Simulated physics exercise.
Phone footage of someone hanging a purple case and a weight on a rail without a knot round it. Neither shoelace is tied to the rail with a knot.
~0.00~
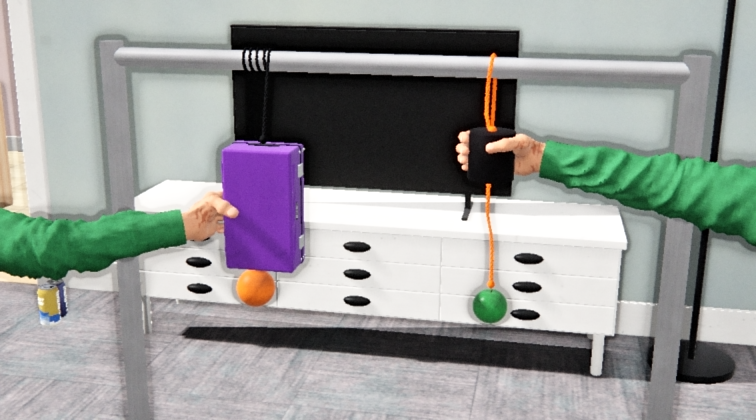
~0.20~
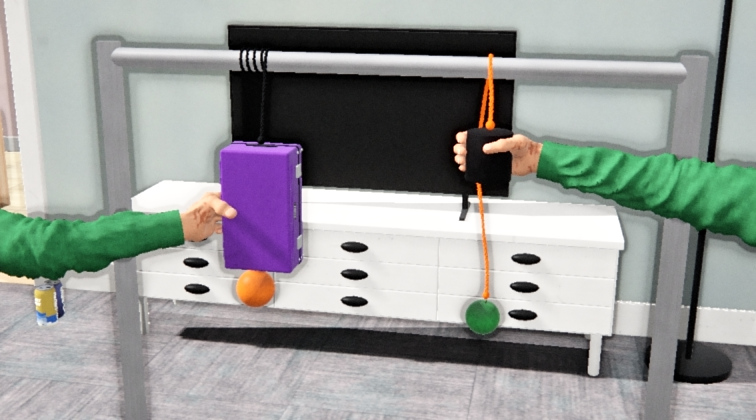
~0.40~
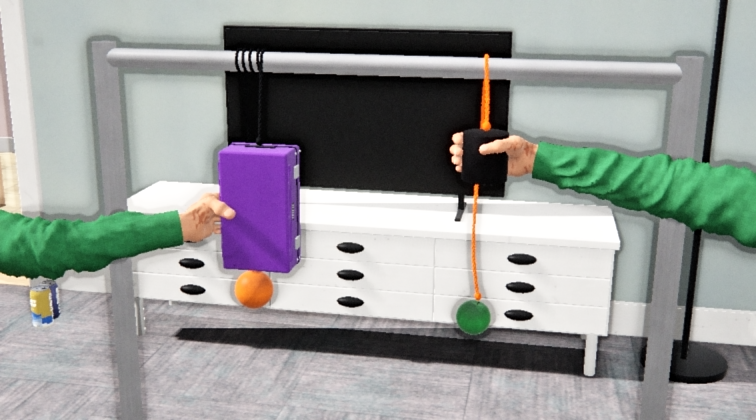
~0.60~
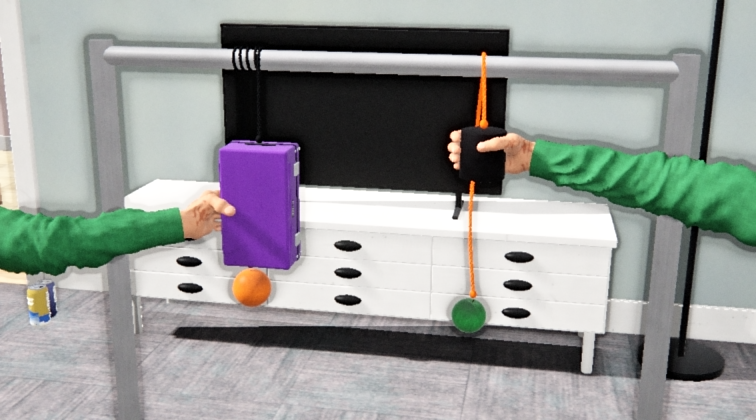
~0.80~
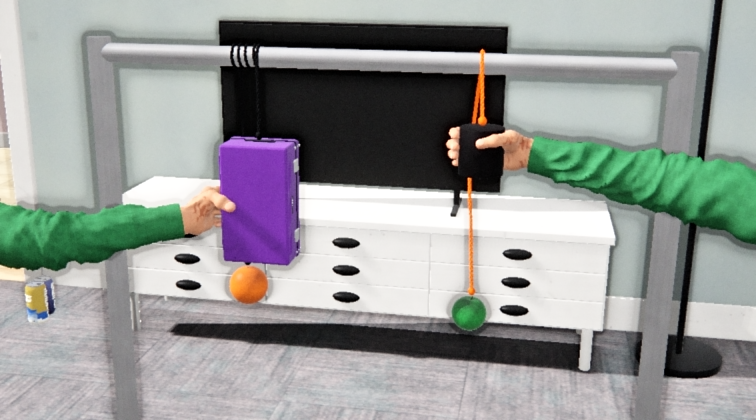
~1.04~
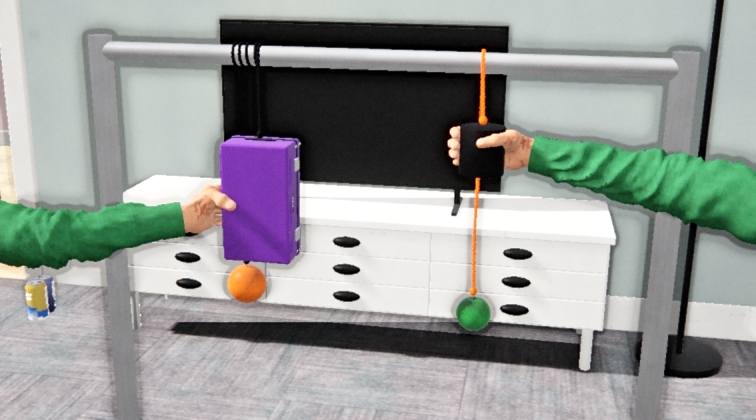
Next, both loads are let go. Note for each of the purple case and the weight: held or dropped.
The purple case never falls. The weight fails to hold.
Around 1.54 s, purple case in the air near (261, 188); weight dropping.
Around 1.90 s, purple case in the air near (260, 194); weight on the floor.
Finally, purple case in the air near (261, 195); weight on the floor. The purple case is held and the weight pulls its rope through.
